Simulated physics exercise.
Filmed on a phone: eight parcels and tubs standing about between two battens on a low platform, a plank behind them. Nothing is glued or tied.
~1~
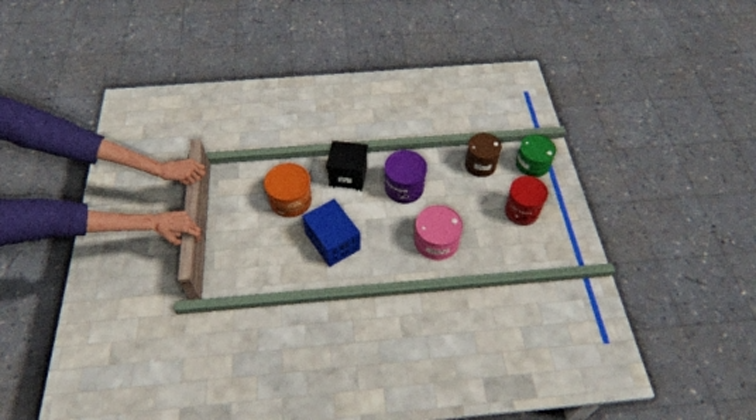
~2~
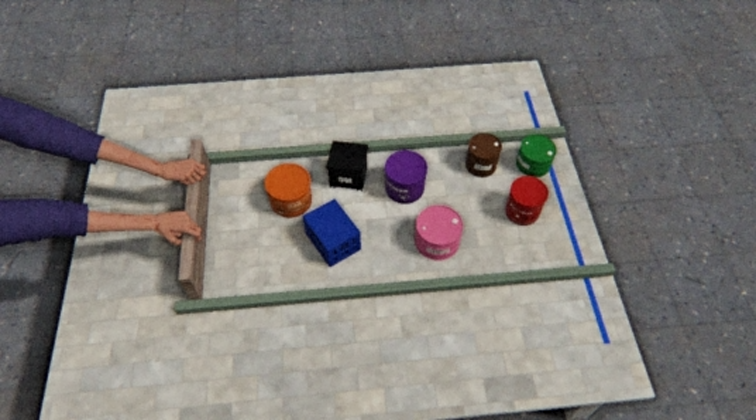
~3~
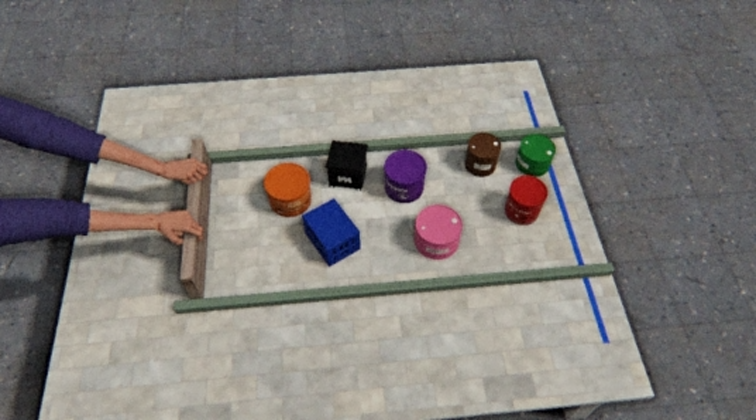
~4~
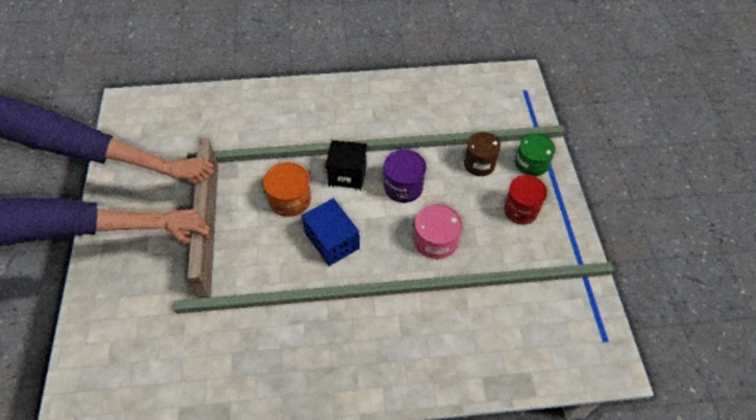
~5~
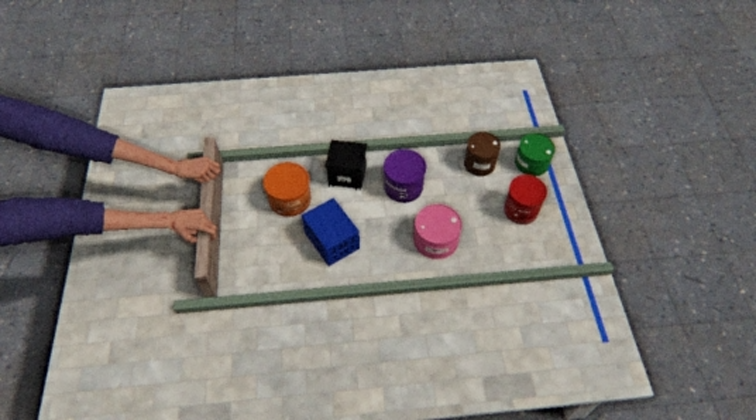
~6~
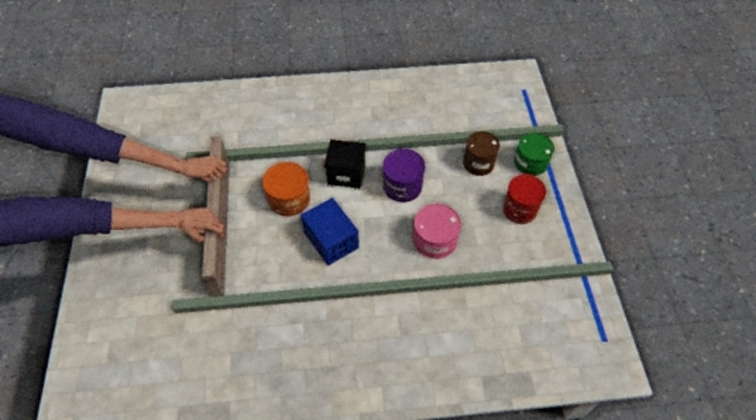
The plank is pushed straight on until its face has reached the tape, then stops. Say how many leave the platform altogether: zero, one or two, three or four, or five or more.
The number that fall off is five or more.
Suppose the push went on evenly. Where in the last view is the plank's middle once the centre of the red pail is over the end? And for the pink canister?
About (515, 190), and (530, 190) for the other.
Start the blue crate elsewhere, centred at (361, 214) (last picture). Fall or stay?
The blue crate does not fall.
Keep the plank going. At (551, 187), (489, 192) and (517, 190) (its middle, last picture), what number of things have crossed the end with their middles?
Place by place, 5, 0 and 2.
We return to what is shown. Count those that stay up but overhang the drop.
The number is 3.
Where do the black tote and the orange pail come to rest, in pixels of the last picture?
The black tote at (564, 138), the orange pail at (579, 174).
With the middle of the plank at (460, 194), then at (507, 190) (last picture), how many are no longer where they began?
8 and 8.
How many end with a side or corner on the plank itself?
That makes 3.
Soon after, none off yet; green canister at rest near (534, 154); red pail at rest near (524, 200); brown canister at rest near (481, 154).
Then, none off yet; green canister at rest near (534, 154); red pail at rest near (524, 200); brown canister moved a little near (494, 149).
Further on, none off yet; green canister moved about its own width near (568, 145); red pail moved about its own width near (579, 194); brown canister moved well along near (535, 141).
By the end, the number that fall off is five or more; fallen, purple pail, pink canister, brown canister, red pail and green canister.
